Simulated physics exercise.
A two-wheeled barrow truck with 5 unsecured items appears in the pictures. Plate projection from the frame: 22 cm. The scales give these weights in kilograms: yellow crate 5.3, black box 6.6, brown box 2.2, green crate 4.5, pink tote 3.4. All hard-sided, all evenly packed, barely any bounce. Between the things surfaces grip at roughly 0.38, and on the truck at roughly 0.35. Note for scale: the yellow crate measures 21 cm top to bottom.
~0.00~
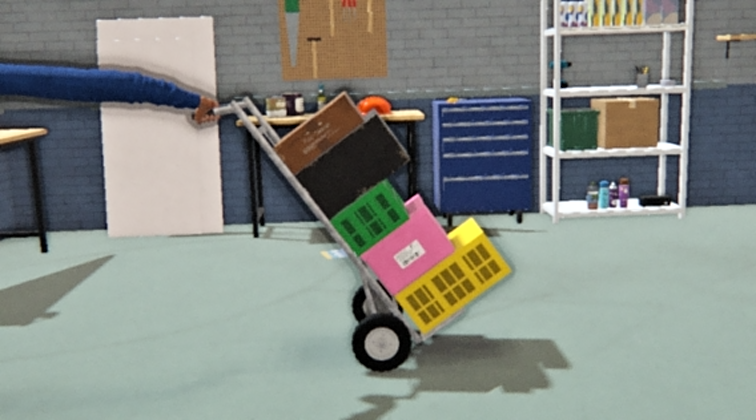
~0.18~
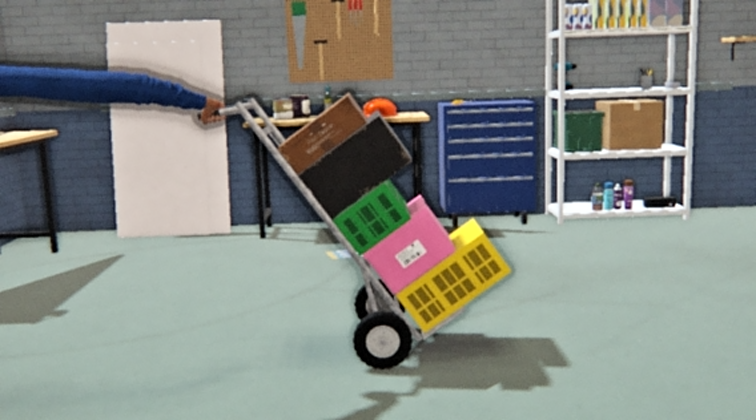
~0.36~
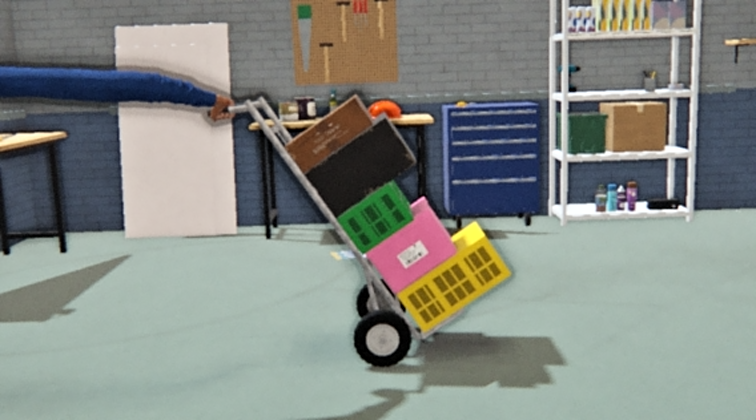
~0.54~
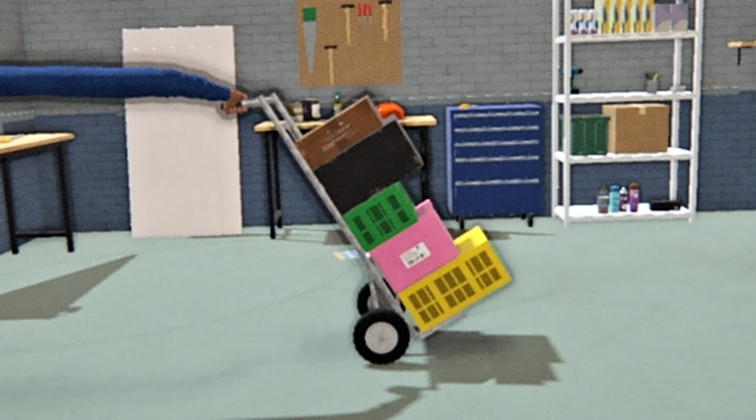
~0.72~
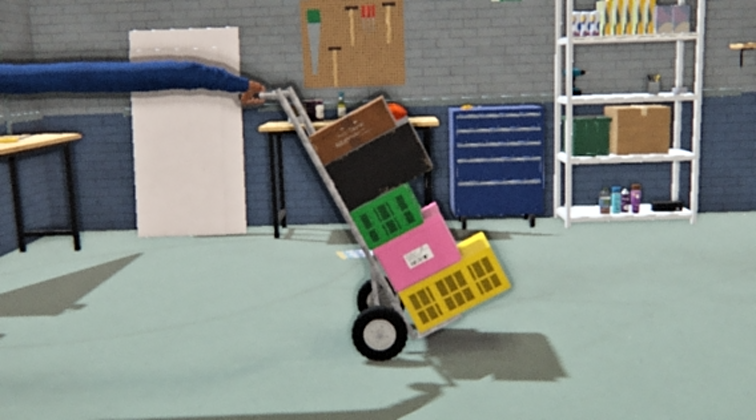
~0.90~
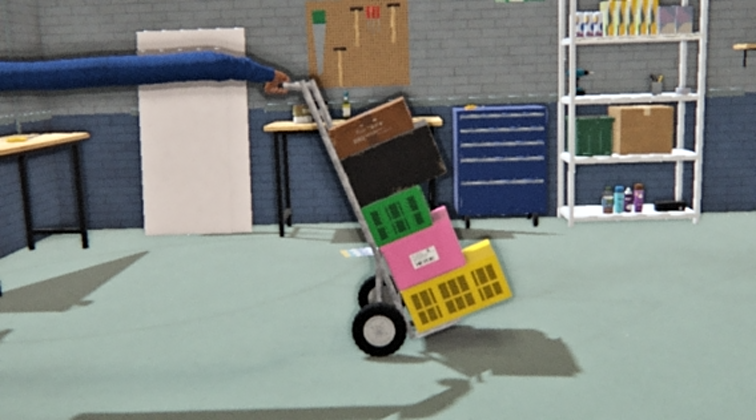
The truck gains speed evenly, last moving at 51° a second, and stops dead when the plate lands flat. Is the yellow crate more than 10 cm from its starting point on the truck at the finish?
No.
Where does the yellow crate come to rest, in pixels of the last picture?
It settles at around (459, 312).
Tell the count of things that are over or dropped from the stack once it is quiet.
Total: 0.
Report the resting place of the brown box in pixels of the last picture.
About (443, 137).
By 1.40 s, truck upright.
By 1.60 s, truck upright; brown box rocked 8° off its seat; black box rocked 8° off its seat; green crate rocked 8° off its seat.
By 2.20 s, truck upright; brown box 6 cm from its spot; black box 5 cm from its spot; green crate 4 cm from its spot.
By 2.40 s, truck upright.
When it is over (3.5 s), all 5 within 10 cm of the start. In the last view, yellow crate near (459, 312).
